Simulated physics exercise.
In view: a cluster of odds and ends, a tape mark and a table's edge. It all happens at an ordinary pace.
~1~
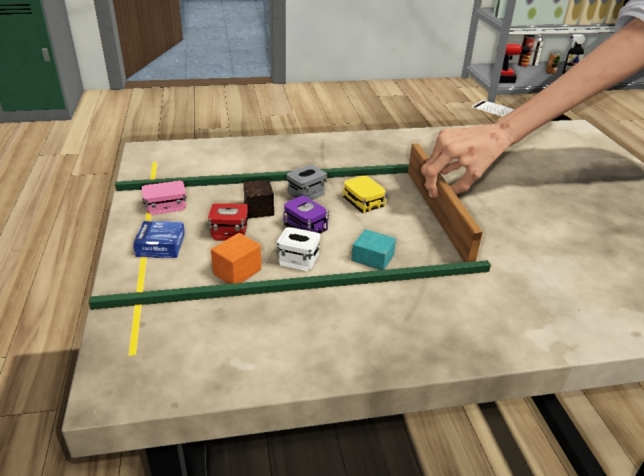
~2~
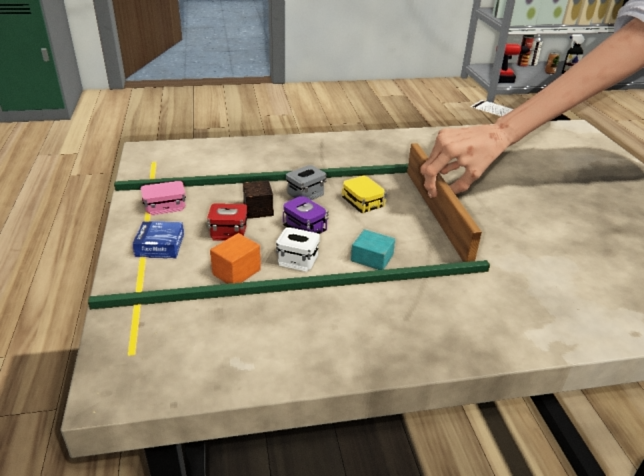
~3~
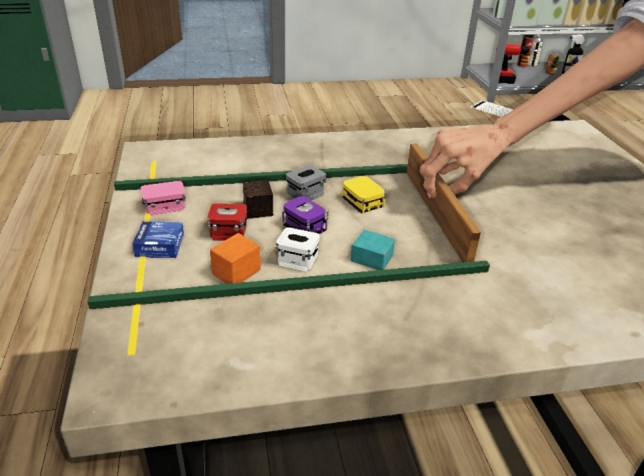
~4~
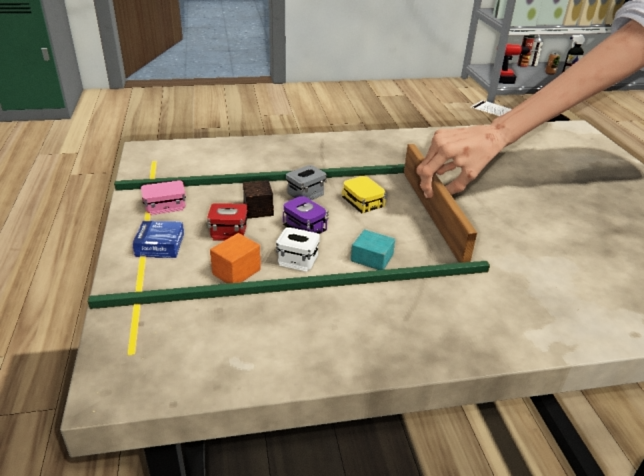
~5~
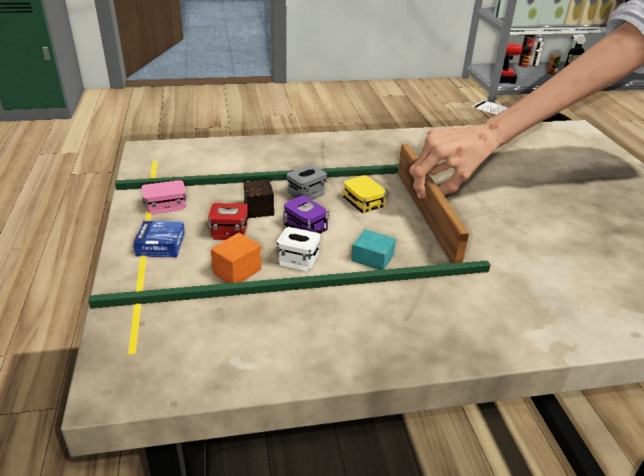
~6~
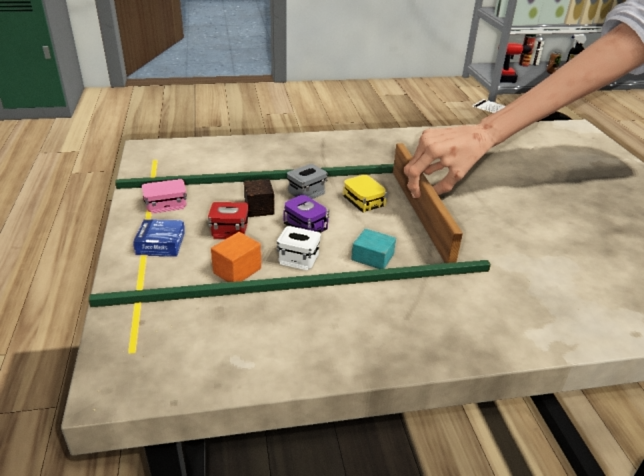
Hand sliding a wooden board slightly left between green rails towards small colourful cases and blocks, which stay still on a table.
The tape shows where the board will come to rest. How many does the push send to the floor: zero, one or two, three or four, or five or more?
Here the number that fall off is five or more.
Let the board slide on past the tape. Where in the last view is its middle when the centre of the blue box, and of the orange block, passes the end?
About (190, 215), and (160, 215) for the other.
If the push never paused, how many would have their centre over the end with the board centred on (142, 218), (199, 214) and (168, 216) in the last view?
Past the end: 5, 0 and 2.
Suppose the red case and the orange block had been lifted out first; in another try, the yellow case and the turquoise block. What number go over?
The counts: 3 and 4.
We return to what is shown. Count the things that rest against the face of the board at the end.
That makes 5.
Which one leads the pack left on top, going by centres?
It is the white case.
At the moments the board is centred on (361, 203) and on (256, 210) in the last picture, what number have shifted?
The counts are 3 and 8.
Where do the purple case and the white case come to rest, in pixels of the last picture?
About (130, 229), and the other about (117, 252).
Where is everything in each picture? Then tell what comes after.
The first frame shows blue box (160, 239); pink case (165, 199); red case (229, 222); board (440, 198); tape (146, 237).
The second frame shows pink case (164, 198); grey case (306, 184).
The third frame shows red case (228, 222); white case (298, 249).
The fourth frame shows blue box (159, 239); purple case (305, 217).
The fifth frame shows pink case (165, 198); turquoise block (374, 250).
The sixth frame shows blue box (160, 237); pink case (165, 197); red case (229, 220); board (423, 199); tape (146, 235).
A little later, none off yet; blue box at rest near (160, 237); pink case at rest near (165, 197); red case at rest near (229, 220).
Next, none off yet; blue box moving near (149, 239); pink case moving near (156, 197); red case shifted about its own width near (189, 224).
When it is over, the number that fall off is five or more; down, black block, orange block, red case, pink case and blue box.
